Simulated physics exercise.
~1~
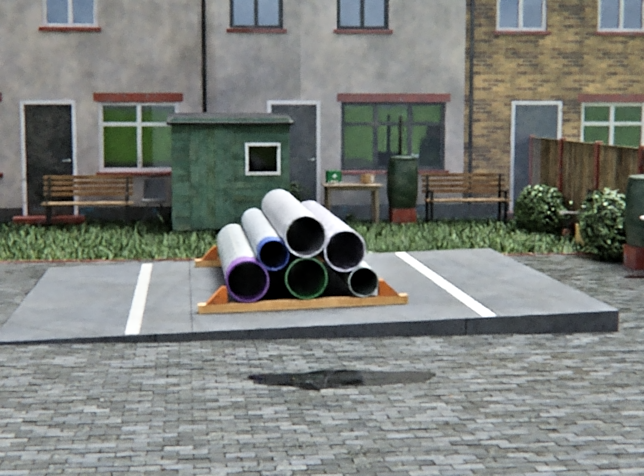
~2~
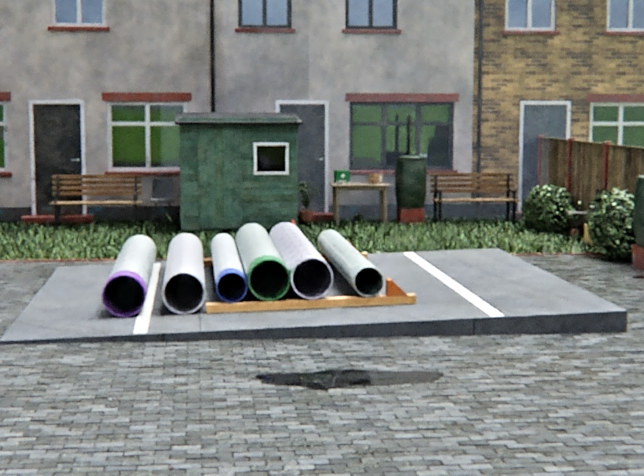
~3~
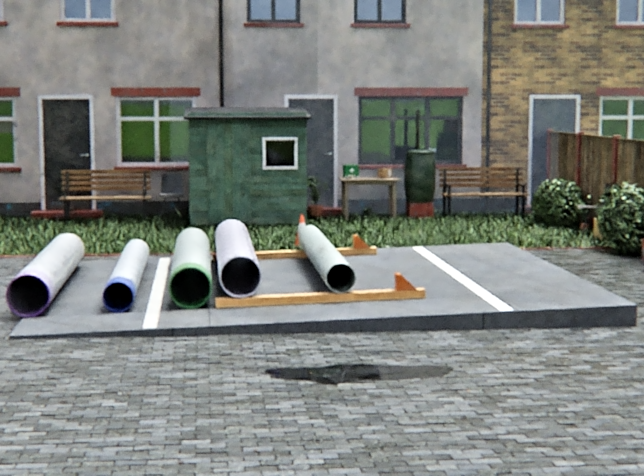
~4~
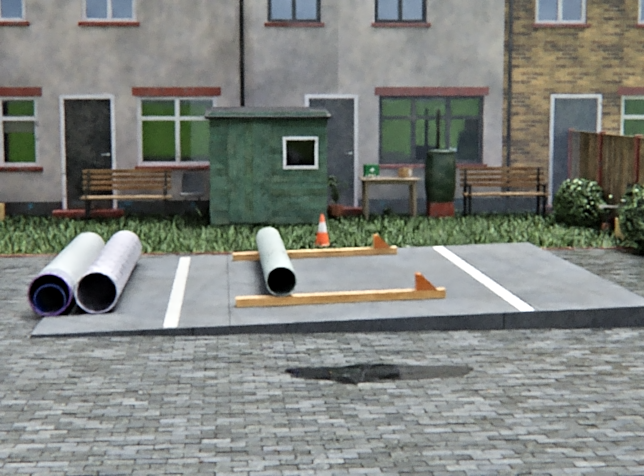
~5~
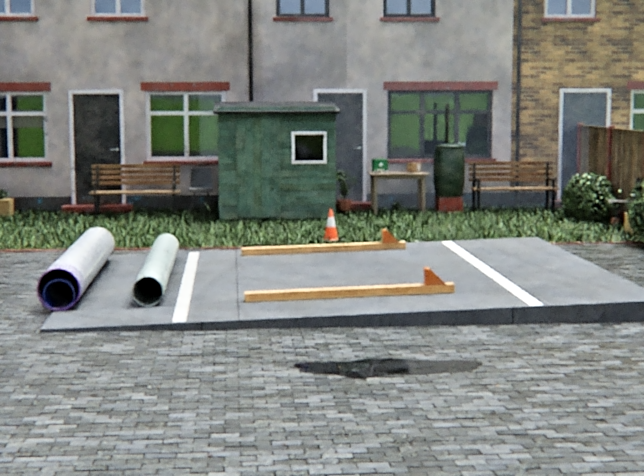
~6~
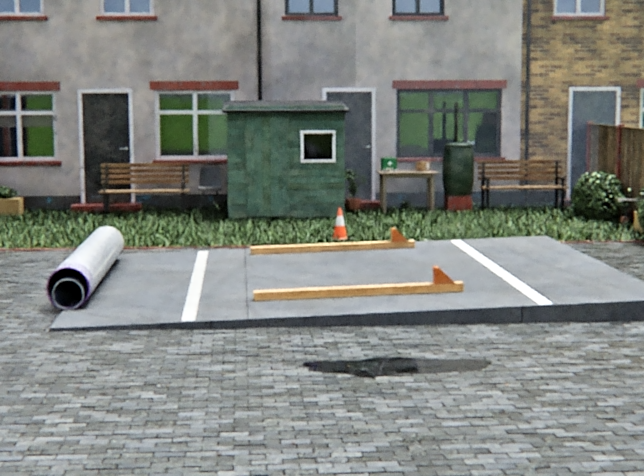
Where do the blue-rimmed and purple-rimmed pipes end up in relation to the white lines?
Both roll left and end up beyond the left white line, near the left edge of the concrete pad.
The video shows a stack of pipes on wooden bearers in front of terraced houses, collapsing and rolling left across a concrete pad. They pass the left white line and dwindle from view, leaving the bearers empty and what looks like one pipe inside another at the pad's left edge.
